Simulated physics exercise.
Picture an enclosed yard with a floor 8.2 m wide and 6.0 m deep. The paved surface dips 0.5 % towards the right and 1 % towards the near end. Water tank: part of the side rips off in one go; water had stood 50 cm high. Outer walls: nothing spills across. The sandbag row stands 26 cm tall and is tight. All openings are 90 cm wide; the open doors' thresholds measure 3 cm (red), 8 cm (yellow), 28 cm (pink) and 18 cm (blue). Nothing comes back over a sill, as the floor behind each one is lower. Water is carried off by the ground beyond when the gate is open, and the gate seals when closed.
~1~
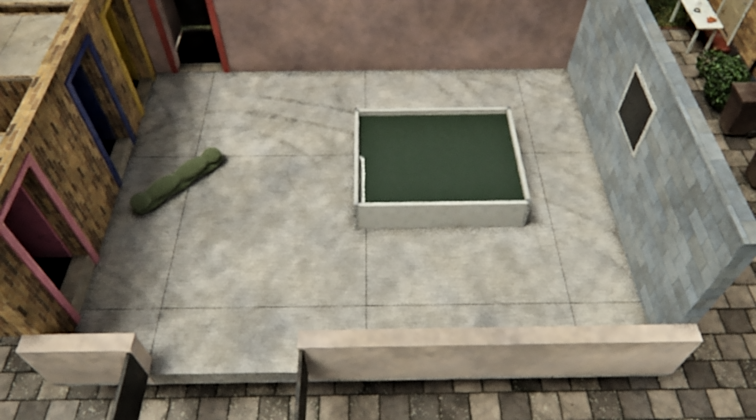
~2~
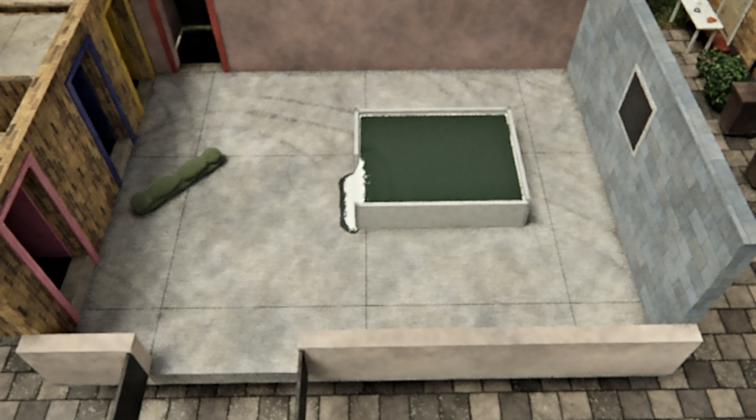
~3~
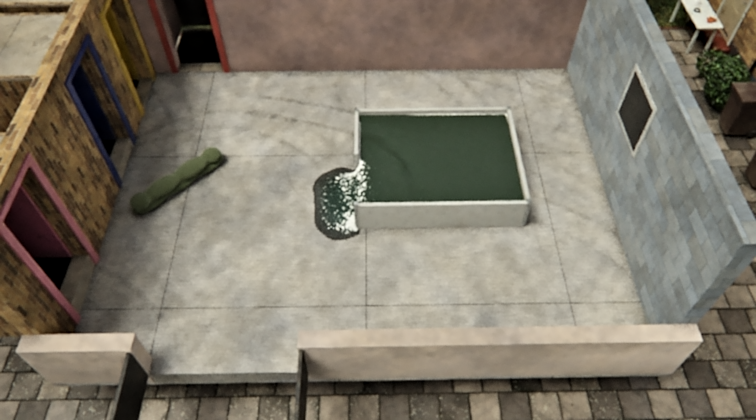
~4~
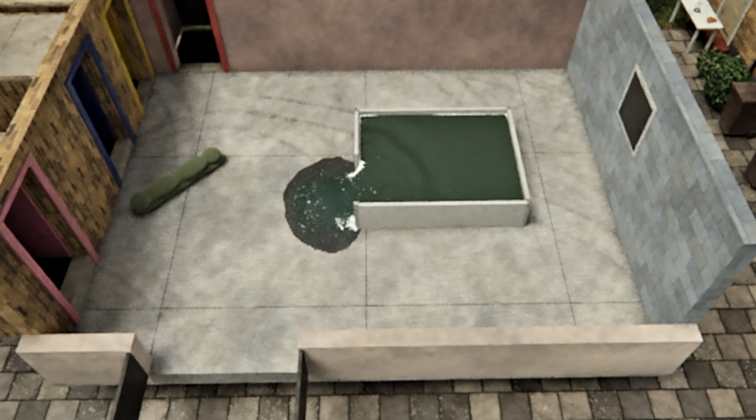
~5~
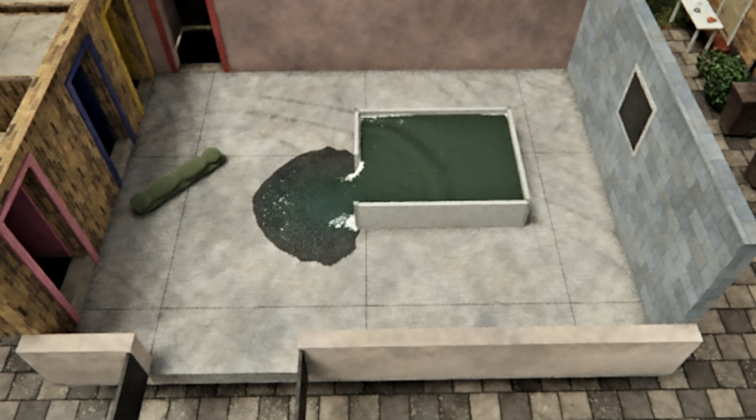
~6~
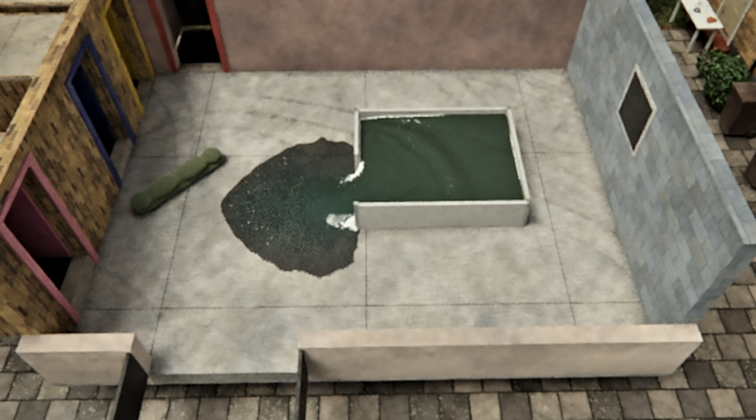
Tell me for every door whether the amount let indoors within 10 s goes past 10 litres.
In the end red door: More than stated; yellow door: Less than stated; pink door: Less than stated; blue door: Less than stated.
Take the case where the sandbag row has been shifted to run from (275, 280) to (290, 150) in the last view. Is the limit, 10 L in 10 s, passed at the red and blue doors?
Against that limit: Red under, blue not over.
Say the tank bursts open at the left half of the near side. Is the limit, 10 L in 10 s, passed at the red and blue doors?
Measured against that limit, red comes out short of it and blue comes out short of it.
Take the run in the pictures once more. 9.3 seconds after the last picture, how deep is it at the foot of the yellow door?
I'd put it near 4.0 cm.
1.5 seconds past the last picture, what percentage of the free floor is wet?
30 %.
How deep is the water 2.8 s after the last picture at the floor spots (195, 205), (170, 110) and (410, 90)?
Close to 13, 2 and 0 centimetres.
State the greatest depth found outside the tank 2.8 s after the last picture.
Up to near 32 cm.
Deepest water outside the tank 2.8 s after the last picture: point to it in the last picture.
Near (67, 358).
Then, 0.7 s after the last picture water covers 20 % of the floor and is deepest (26 cm) near (344, 210); red door not reached, yellow door not reached, pink door not reached, blue door not reached.
Then, 1.5 s after the last picture water covers 30 % of the floor and is deepest (24 cm) near (344, 210); red door not reached, yellow door not reached, pink door 16 cm at the sill, 0 L in, blue door not reached.
Then, 2.8 s after the last picture water covers 40 % of the floor and is deepest (32 cm) near (67, 358); red door 4 cm at the sill, 0 L in, yellow door 7 cm at the sill, 0 L in, pink door 19 cm at the sill, 0 L in, blue door 2 cm at the sill, 0 L in.
Then, 5.3 s after the last picture water covers 50 % of the floor and is deepest (16 cm) near (67, 358); red door 6 cm at the sill, 19 L in, yellow door 5 cm at the sill, 0 L in, pink door 14 cm at the sill, 0 L in, blue door 4 cm at the sill, 0 L in.
Then, 9.3 s after the last picture water covers 75 % of the floor and is deepest (10 cm) near (80, 358); red door 4 cm at the sill, 40 L in, yellow door 4 cm at the sill, 0 L in, pink door 9 cm at the sill, 0 L in, blue door 4 cm at the sill, 0 L in.
